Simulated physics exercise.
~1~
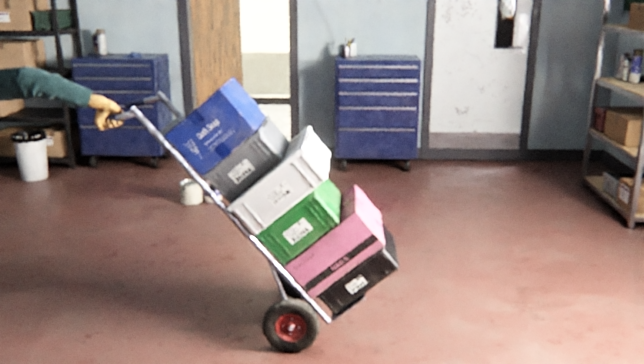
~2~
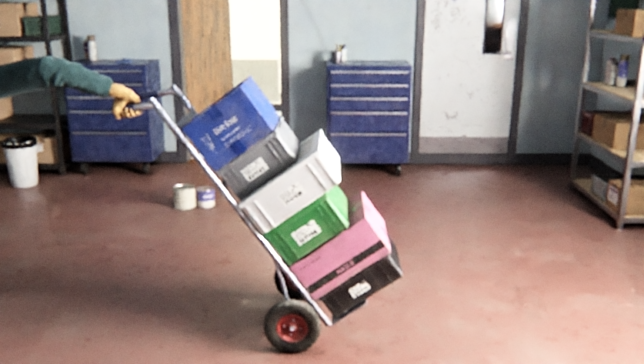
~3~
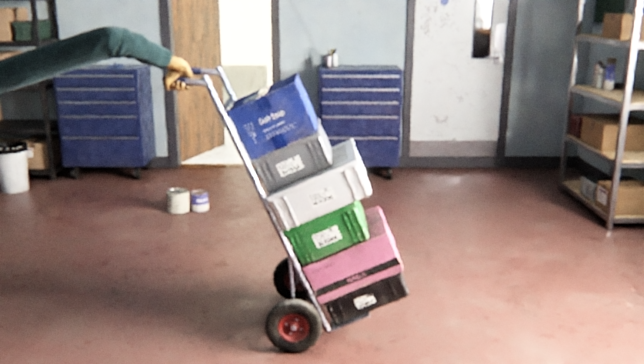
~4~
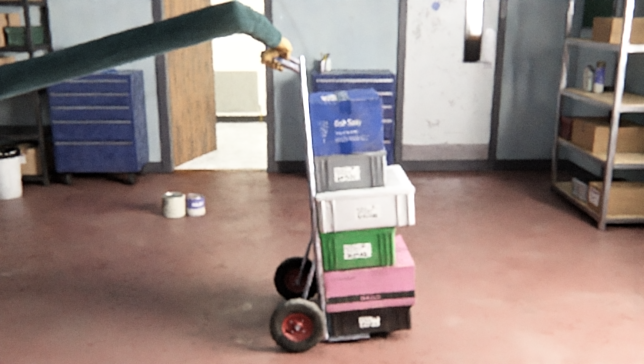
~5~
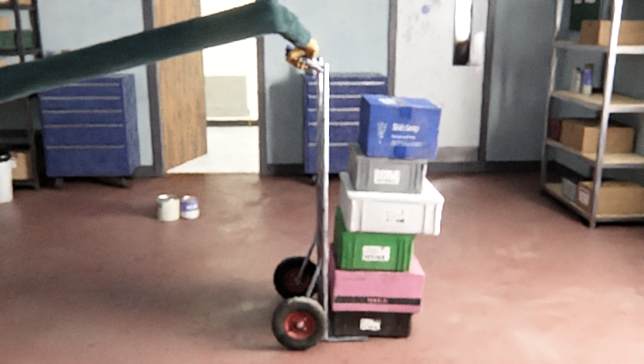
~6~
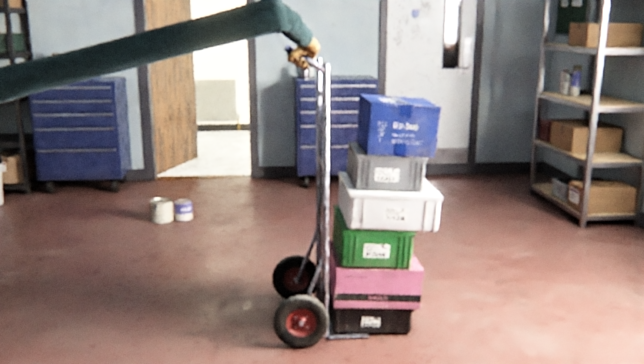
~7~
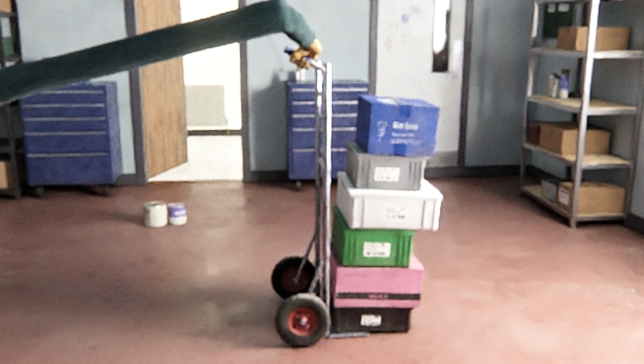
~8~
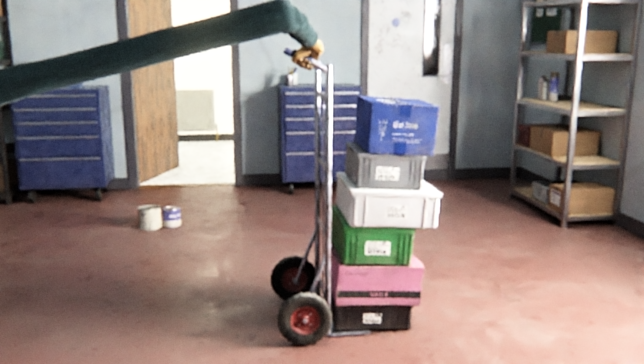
A tilted sack truck loaded with stacked containers stands in a workshop with a reddish floor, seen from the side, with blue drawer cabinets, an open doorway and shelving behind. The stack holds a blue parcel on top, then grey, white and green totes, a pink box and a black tote at the bottom. A gloved hand in a green sleeve, reaching from the left, swings the handles up until the truck stands upright. The upper containers end slightly away from the frame. The hand keeps hold as the view drifts sideways, and the stack stays standing, uneven but whole.
